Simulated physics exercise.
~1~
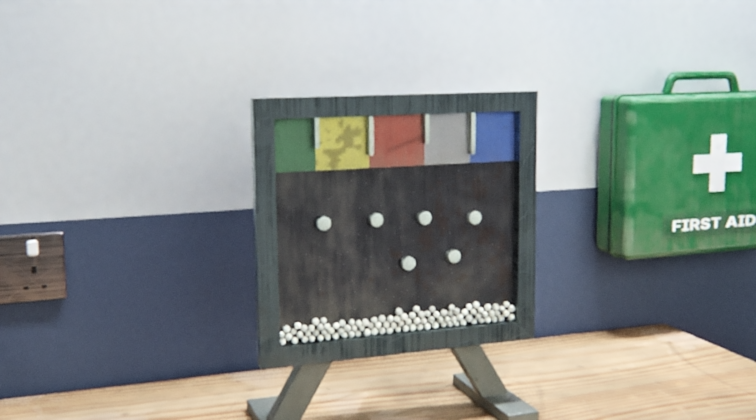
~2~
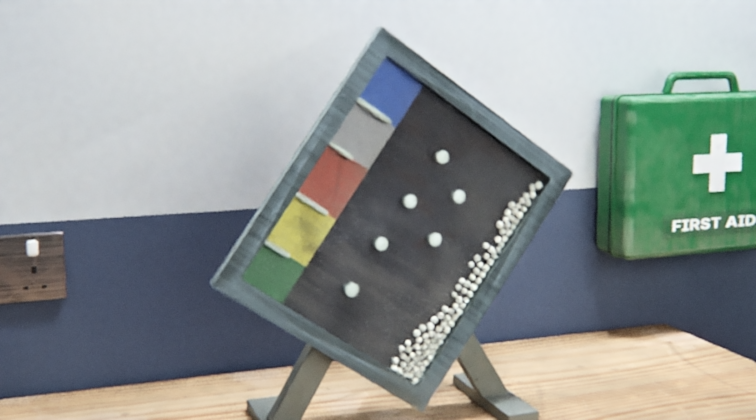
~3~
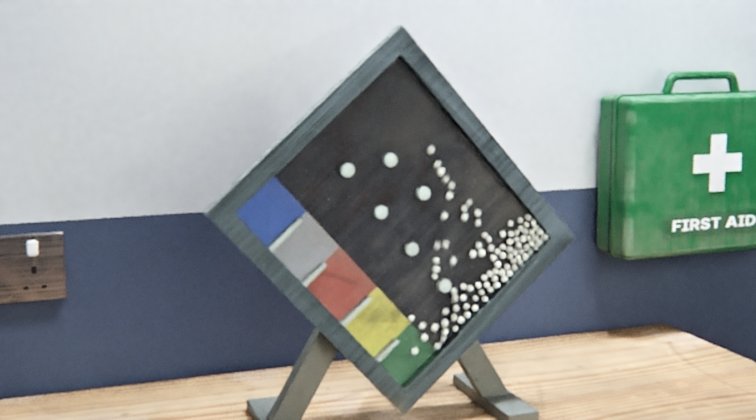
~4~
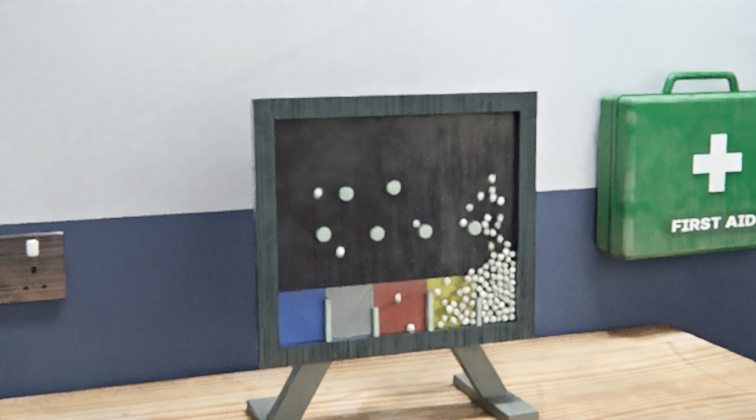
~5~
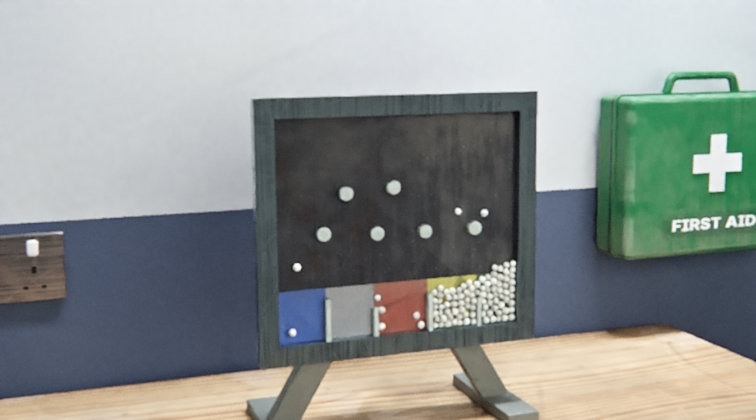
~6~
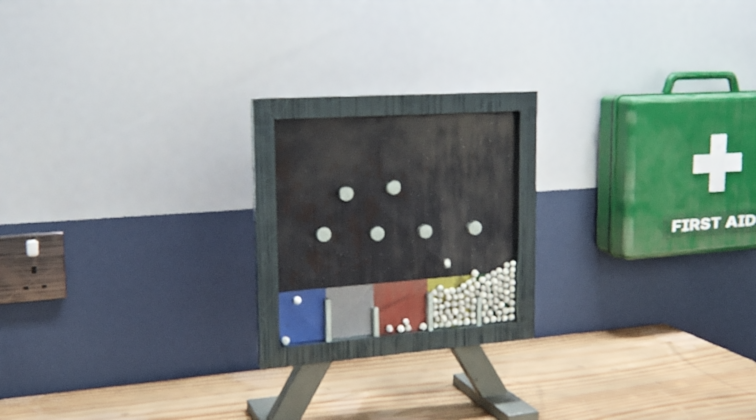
A dark-framed square board with a clear front stands on angled metal legs on a wooden bench, seen from the front by a still camera. Behind it is a white and navy wall, with a green first aid case at right and a small wooden plate at left. Green, yellow, red, grey and blue pockets line its top, above pale pegs and a layer of white balls. The board turns anticlockwise until upside down, the balls sliding and tumbling to the right. They settle mostly in the yellow and green pockets, yellow holding most, with a few in red.
